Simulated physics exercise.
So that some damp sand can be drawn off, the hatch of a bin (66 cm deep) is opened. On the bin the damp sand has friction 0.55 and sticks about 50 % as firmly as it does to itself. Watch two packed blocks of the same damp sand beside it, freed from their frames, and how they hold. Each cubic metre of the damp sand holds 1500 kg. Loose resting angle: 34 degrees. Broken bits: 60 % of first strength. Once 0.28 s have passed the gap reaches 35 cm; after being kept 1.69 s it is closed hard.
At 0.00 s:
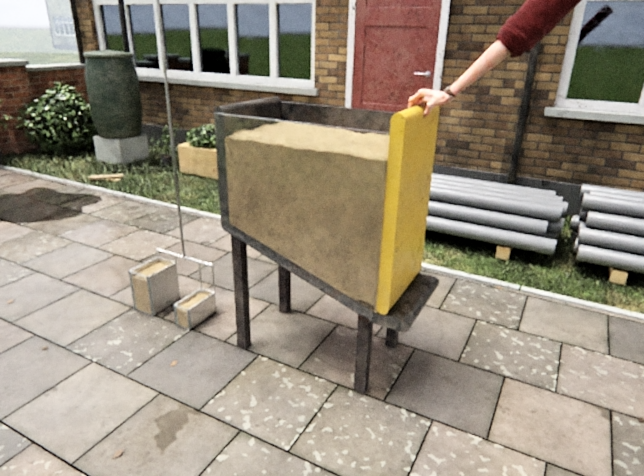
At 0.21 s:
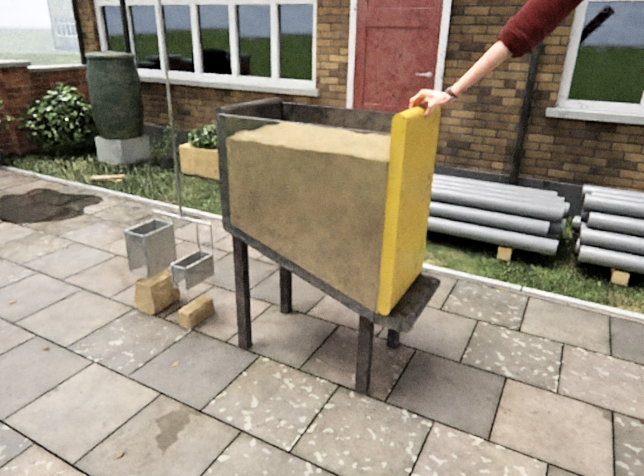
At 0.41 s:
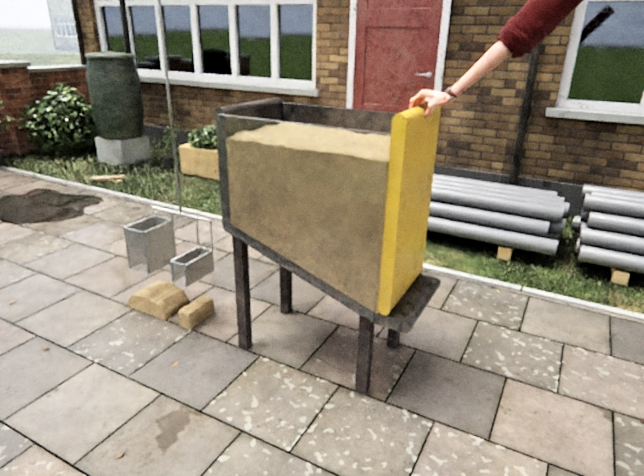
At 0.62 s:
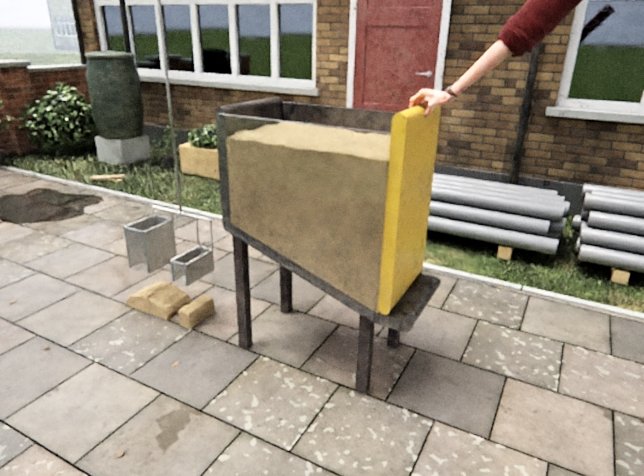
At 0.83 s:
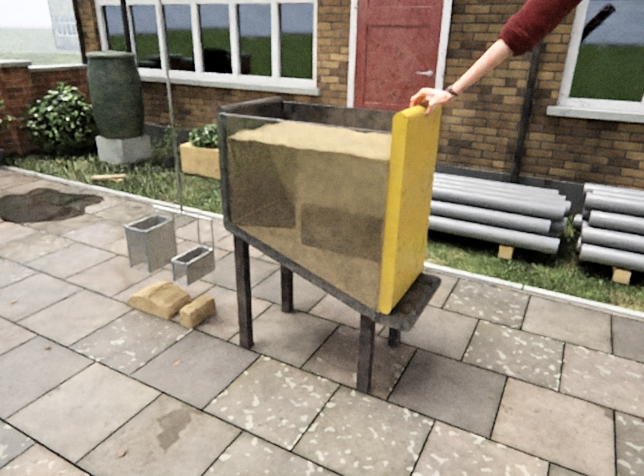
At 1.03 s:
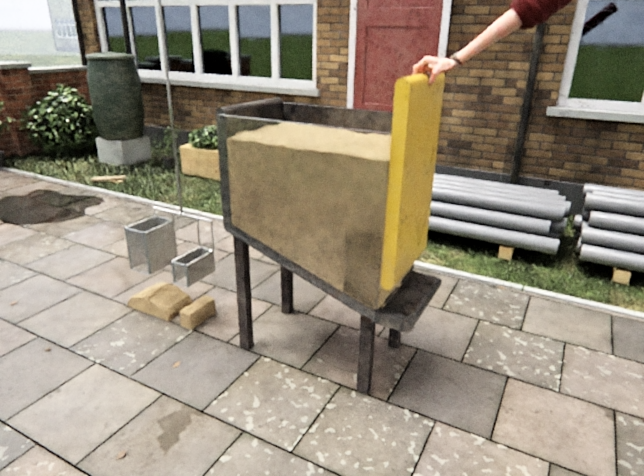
The larger sand block slumps beside the bin, then a hand raises the yellow hatch.
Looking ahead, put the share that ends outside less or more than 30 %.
Looks like it ends up topping the 30 % mark.
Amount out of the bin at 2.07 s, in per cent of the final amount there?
Value noted: About 50 per cent.
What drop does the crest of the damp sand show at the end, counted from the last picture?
The gap comes to about 6 centimetres.
After 1.51 s, the hatch is 35 cm open and 7 % is out.
After 2.07 s, the hatch is 35 cm open and 21 % is out.
After 2.63 s, the hatch is 35 cm open and 34 % is out.
After 3.19 s, the hatch is 9.0 cm open and 40 % is out.
After 3.75 s, at the end, the hatch is shut and 40 % is out.
